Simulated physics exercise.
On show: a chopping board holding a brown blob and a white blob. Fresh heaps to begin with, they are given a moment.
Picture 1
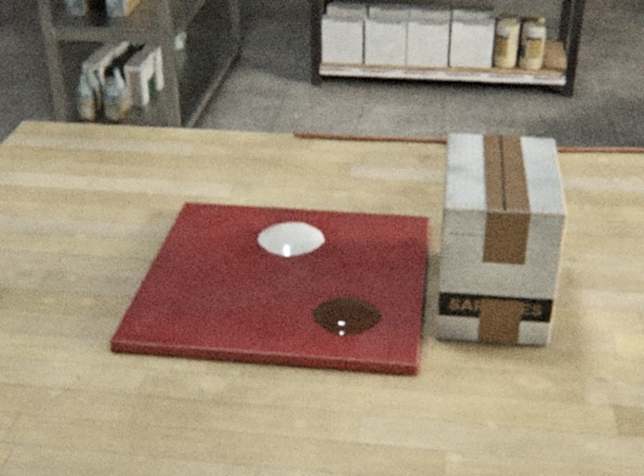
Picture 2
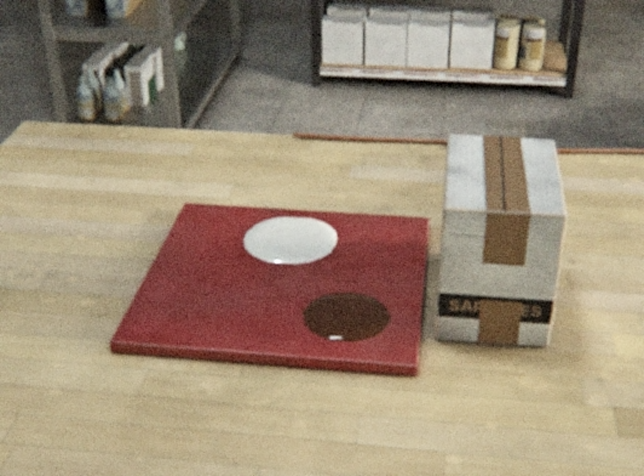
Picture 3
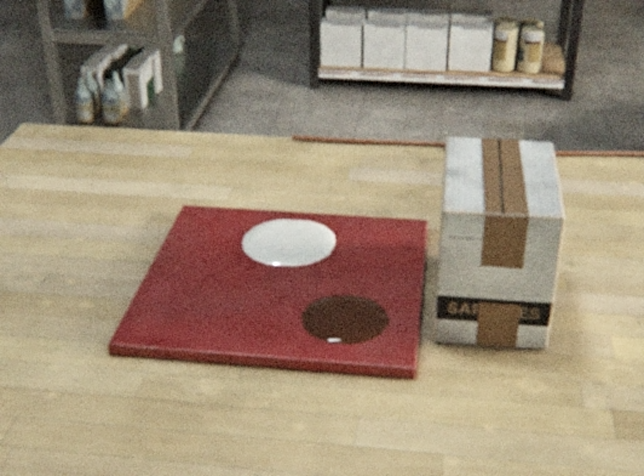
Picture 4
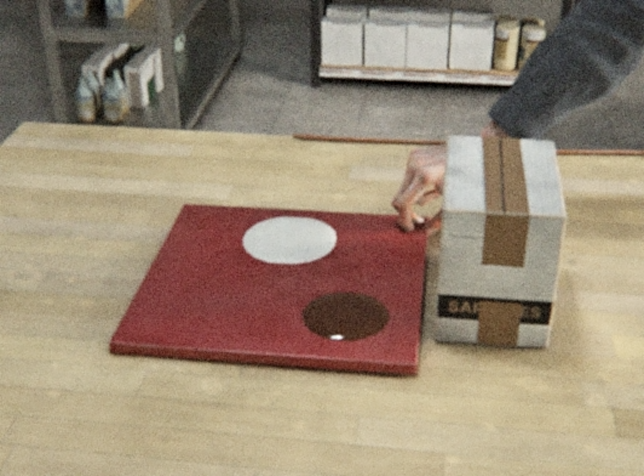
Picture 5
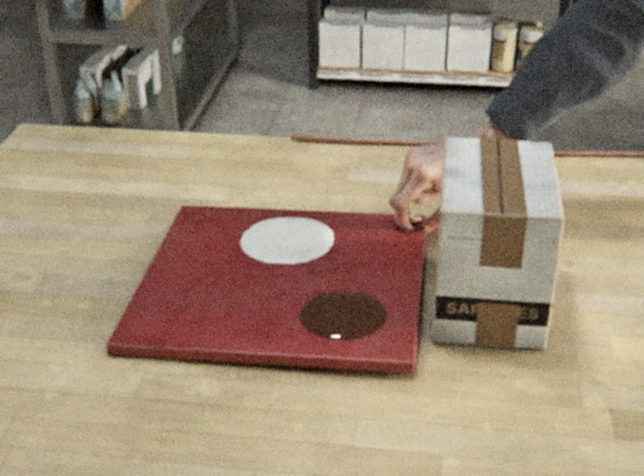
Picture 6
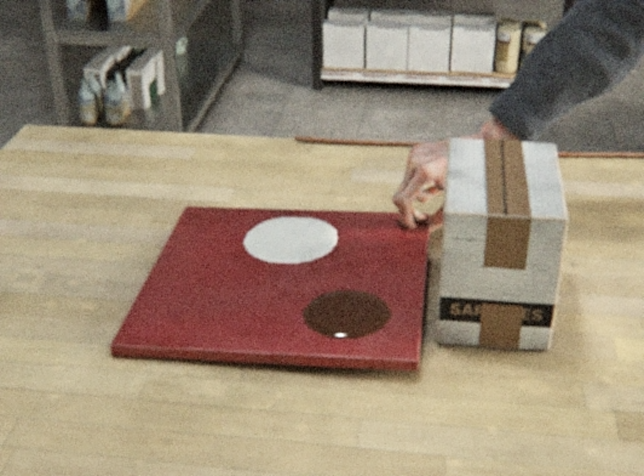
A hand in a dark sleeve reaches in from the upper right, behind a white box with brown tape, over a pale wooden table seen from slightly above, with shelves behind. A red chopping board lies left of the box, holding a white blob near its back and a brown one nearer the front. Both blobs spread from small mounds into thin, flat rounds, then the hand grips the board's back right corner and raises that end very slightly.
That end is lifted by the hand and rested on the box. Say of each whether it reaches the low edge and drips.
Recorded: Brown blob does not leave; white blob leaves the surface.
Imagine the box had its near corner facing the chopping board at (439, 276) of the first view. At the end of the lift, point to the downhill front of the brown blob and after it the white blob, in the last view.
Near (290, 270) for the first, near (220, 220) for the second.
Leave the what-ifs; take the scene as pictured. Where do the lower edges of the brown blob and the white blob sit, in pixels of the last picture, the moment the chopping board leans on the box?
Around (225, 250) and around (173, 229).
Next, slope about 34°; the brown blob has crept a little; the white blob has crept down a long way.
After that, the brown blob has crept down a long way; the white blob is dripping off the low end.
Finally, slope about 34°; the brown blob has crept down a long way; the white blob is dripping off the low end.
